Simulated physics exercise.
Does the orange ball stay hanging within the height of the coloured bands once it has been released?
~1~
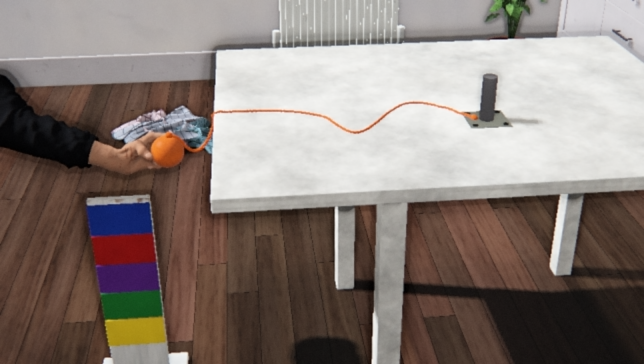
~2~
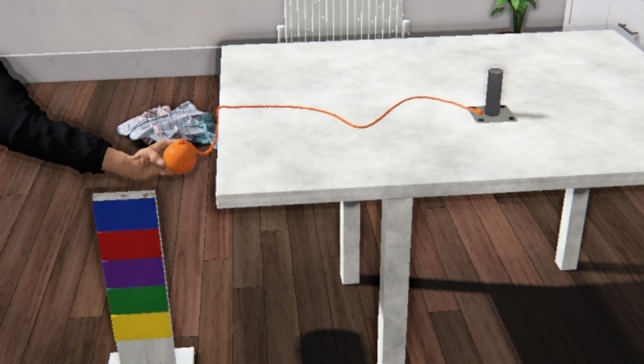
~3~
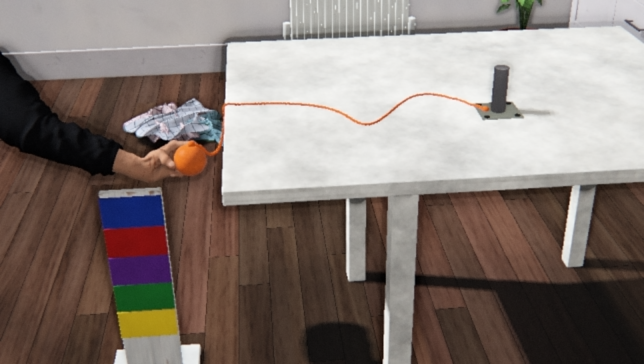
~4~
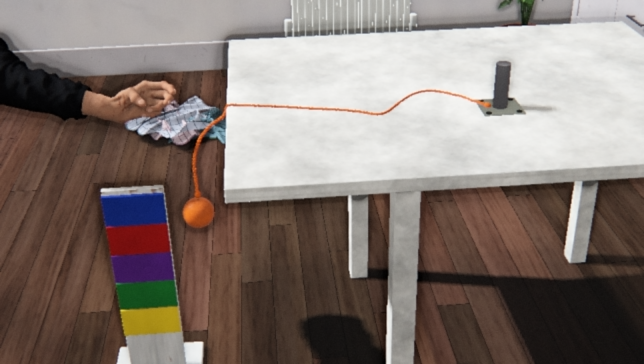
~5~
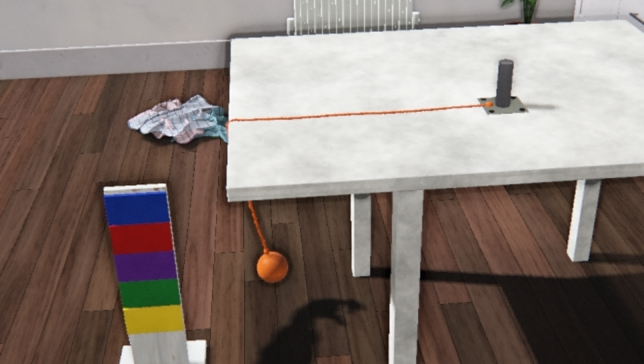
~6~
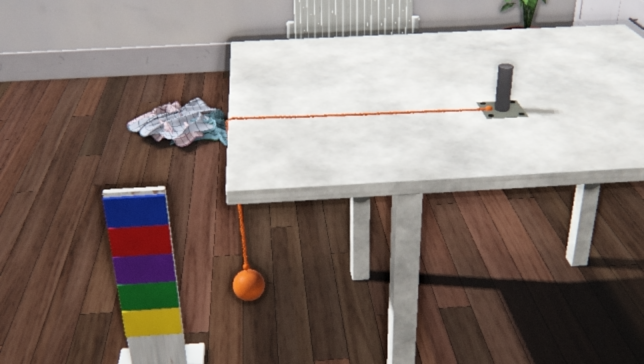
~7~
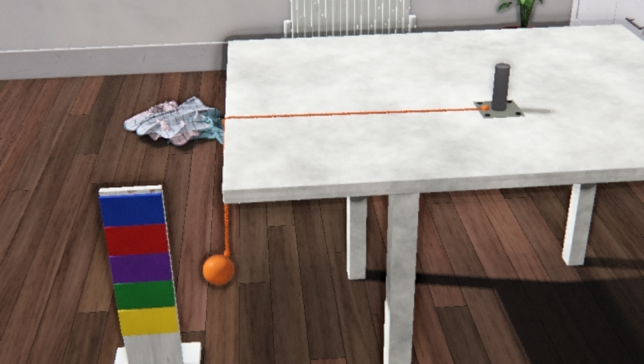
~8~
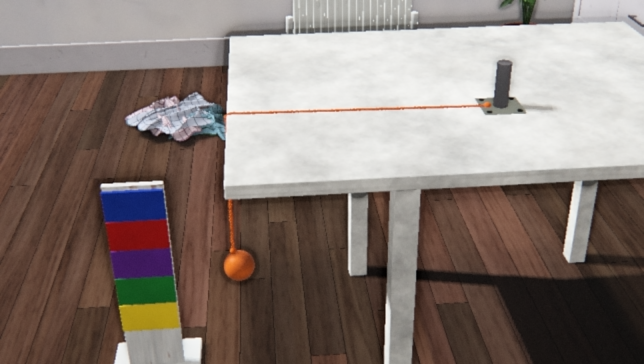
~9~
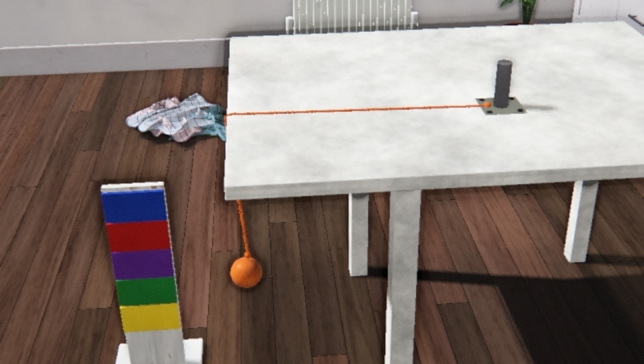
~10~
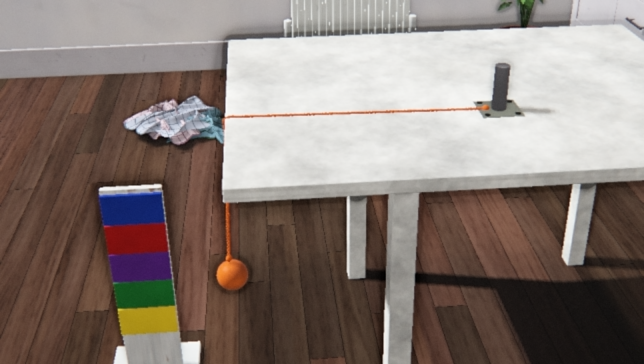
Yes, the cord holds it, and it ends up hanging with its centre level with the purple band.
An orange ball on a slack orange cord is held by a hand at the left edge of a pale table, near a board striped blue, red, purple, green and yellow. The cord curves loosely across the tabletop to a dark post. The hand lets go and draws back, and the ball drops past the table edge. The cord pulls straight across the table, and the ball swings to the right beneath the edge, then back to the left. After a few smaller sways, it hangs below the edge with its centre level with the purple band.
